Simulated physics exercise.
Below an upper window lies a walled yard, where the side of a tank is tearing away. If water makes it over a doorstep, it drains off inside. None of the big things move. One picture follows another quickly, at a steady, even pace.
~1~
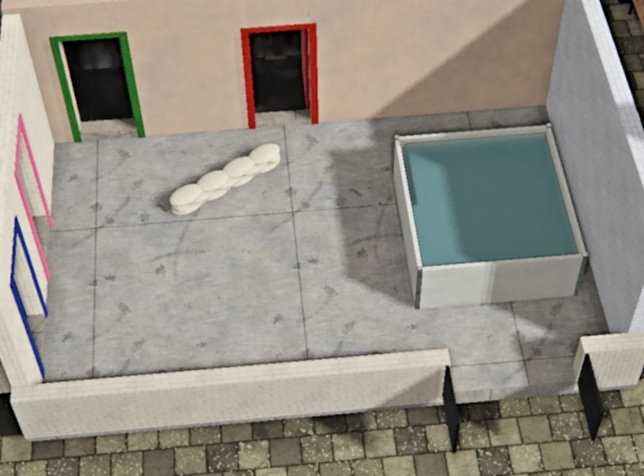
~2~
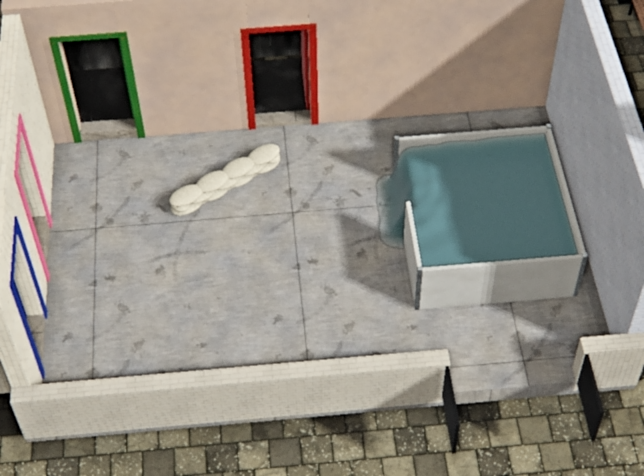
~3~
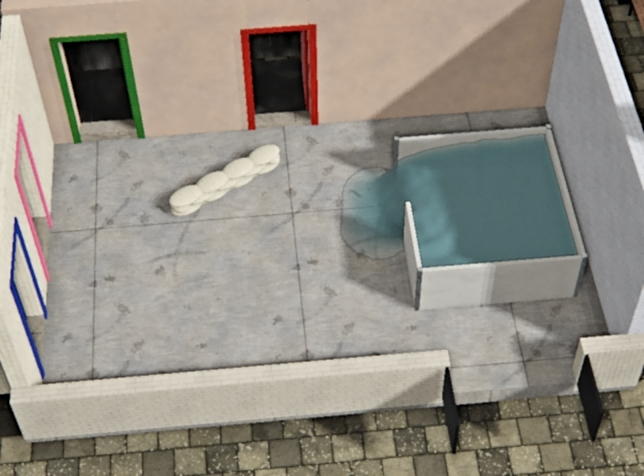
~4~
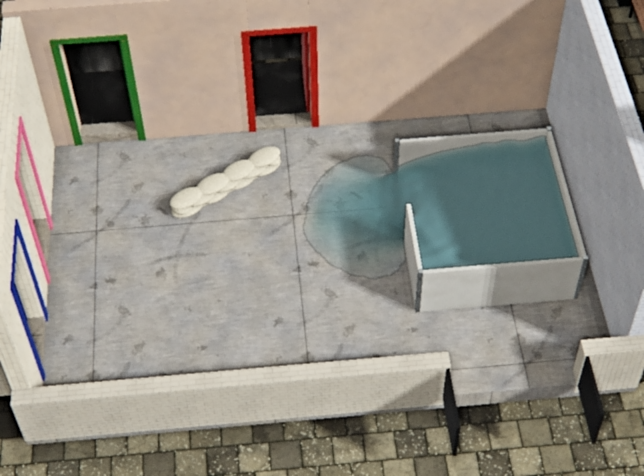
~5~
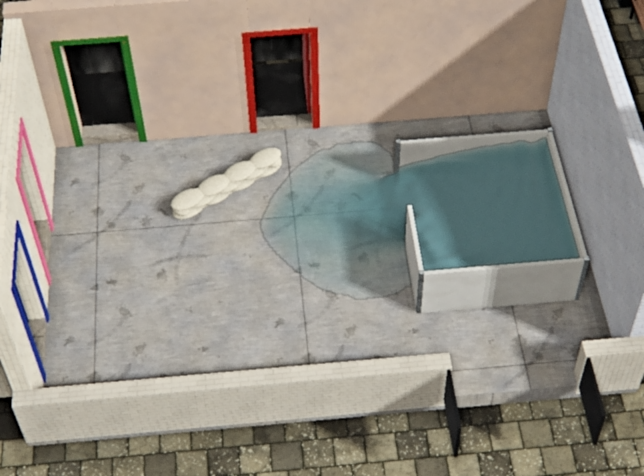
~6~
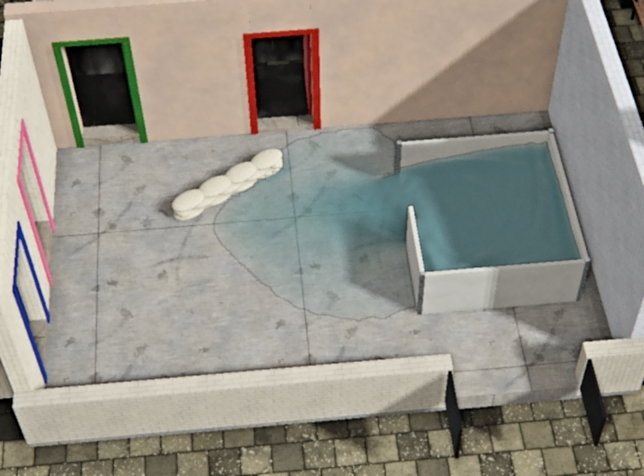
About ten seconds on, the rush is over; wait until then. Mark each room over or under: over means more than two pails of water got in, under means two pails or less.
Blue door: Over, red door: Over, green door: Under, pink door: Under.
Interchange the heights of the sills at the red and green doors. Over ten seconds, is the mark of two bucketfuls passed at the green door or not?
Looks like green door ends up over there.
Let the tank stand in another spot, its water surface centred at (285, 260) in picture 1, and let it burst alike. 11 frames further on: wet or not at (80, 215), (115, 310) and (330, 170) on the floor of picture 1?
Points in order: Inundated; inundated; not reached.
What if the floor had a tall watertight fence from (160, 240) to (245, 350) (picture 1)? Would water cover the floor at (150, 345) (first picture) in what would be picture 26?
That spot would be high and dry.
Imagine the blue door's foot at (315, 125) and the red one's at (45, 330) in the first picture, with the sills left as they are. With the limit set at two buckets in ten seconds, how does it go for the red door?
I reckon the red door tops it.
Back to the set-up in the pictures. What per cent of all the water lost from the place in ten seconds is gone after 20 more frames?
Estimate: 40 %.
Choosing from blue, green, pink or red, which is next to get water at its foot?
That would be the red-painted one.
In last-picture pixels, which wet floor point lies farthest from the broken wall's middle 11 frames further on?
Best guess: Near (45, 407).
A moment on, water covers 40 % of the floor; the blue door not reached, the red door under two buckets in, the green door not reached, the pink door wet at the sill, nothing in.
Next, water covers 60 % of the floor; the blue door under two buckets in, the red door far over two buckets in, the green door wet at the sill, nothing in, the pink door wet at the sill, nothing in.
Then, water covers 65 % of the floor; the blue door far over two buckets in, the red door far over two buckets in, the green door wet at the sill, nothing in, the pink door wet at the sill, nothing in.
Later, water covers 85 % of the floor; the blue door far over two buckets in, the red door far over two buckets in, the green door wet at the sill, nothing in, the pink door wet at the sill, nothing in.
In the end, water covers 95 % of the floor; the blue door far over two buckets in, the red door far over two buckets in, the green door wet at the sill, nothing in, the pink door wet at the sill, nothing in.
